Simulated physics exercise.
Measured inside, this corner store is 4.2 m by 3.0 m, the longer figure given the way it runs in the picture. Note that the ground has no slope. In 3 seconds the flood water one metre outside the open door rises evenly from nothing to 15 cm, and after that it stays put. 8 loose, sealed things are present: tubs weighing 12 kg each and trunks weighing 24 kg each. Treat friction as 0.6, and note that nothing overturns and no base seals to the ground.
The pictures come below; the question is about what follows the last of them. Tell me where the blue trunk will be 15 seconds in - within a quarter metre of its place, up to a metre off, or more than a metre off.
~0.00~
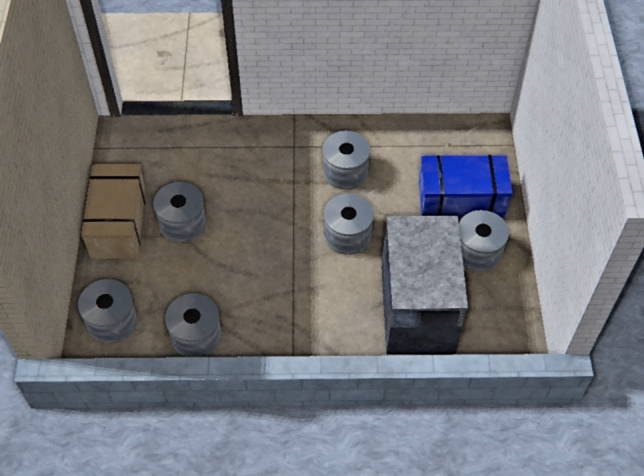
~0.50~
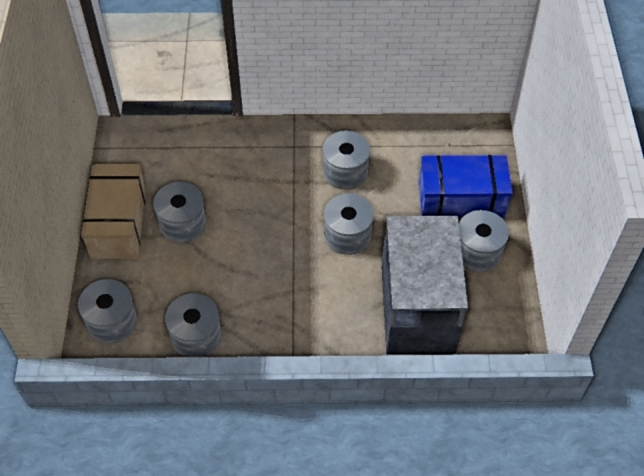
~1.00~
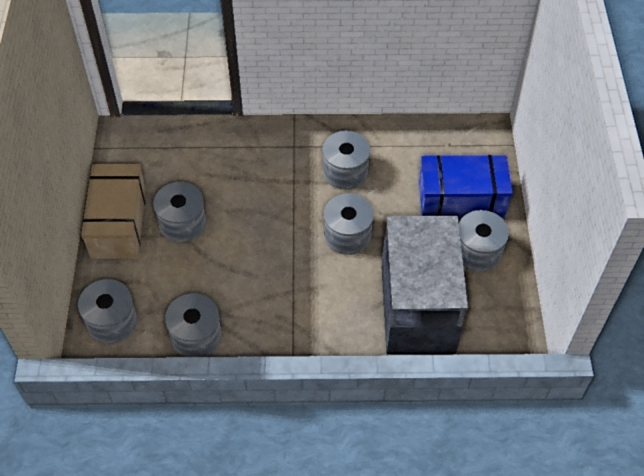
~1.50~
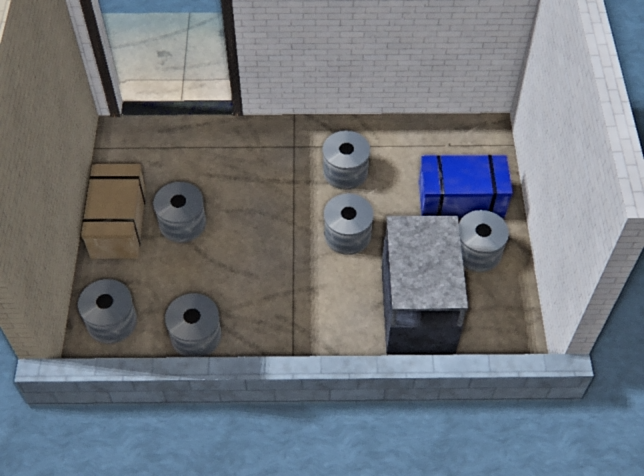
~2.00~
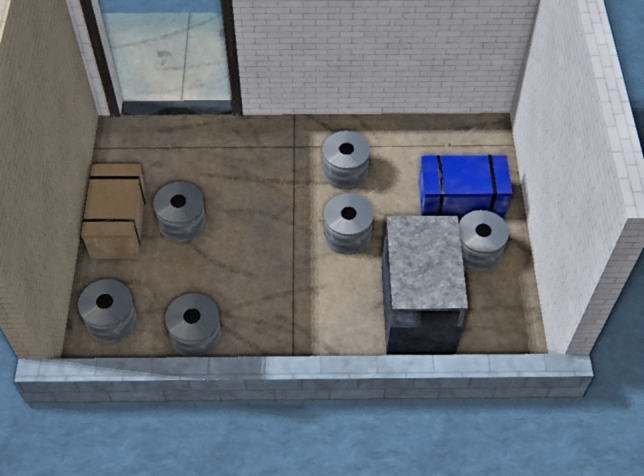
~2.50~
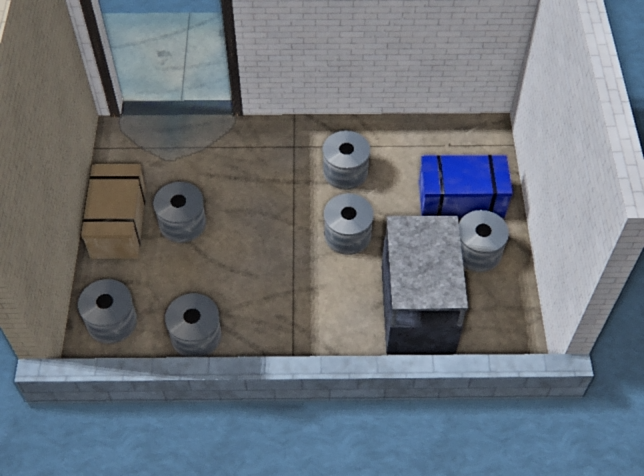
Result: A modest shift.
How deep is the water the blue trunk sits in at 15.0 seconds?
11 cm or so.
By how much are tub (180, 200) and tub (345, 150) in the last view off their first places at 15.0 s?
First 200 cm, then 10 cm.
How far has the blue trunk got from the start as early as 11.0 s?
It has shifted about 5 cm.
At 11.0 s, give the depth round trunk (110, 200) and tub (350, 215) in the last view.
Roughly 11 and 7 cm.
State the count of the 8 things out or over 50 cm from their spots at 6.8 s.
It comes to 2.
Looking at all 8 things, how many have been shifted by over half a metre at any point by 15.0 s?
I make that 5.
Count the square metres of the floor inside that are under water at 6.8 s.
That flooded area is roughly 8.0 m2.
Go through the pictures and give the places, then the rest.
The blue trunk at (467, 174) rests on the ground; water covers 0.0 m2; 0 of 8 have shifted, in the first picture.
The blue trunk at (467, 174), on the bottom; water covers 0.0 m2; 0 of 8 have shifted, in the second picture.
The blue trunk at (467, 174), on the bottom; water covers 0.0 m2; 0 of 8 have shifted, in the third picture.
The blue trunk at (467, 174) rests on the ground; water covers 0.0 m2; 0 of 8 have shifted, in the fourth picture.
The blue trunk at (467, 174), on the bottom; water covers 0.0 m2; 0 of 8 have shifted, in the fifth picture.
The blue trunk at (467, 174), on the bottom; water covers 0.4 m2; 0 of 8 have shifted, in the sixth picture.
After 3.5 s the blue trunk is near (467, 174), 0.0 m from its start, aground; 0 afloat.
After 6.8 s the blue trunk is near (467, 174), 0.0 m from its start, aground; 2 afloat.
After 11.0 s the blue trunk is near (470, 170), 0.1 m from its start, aground; 5 afloat.
After 15.0 s the blue trunk is near (473, 129), 0.5 m from its start, afloat; 8 afloat.
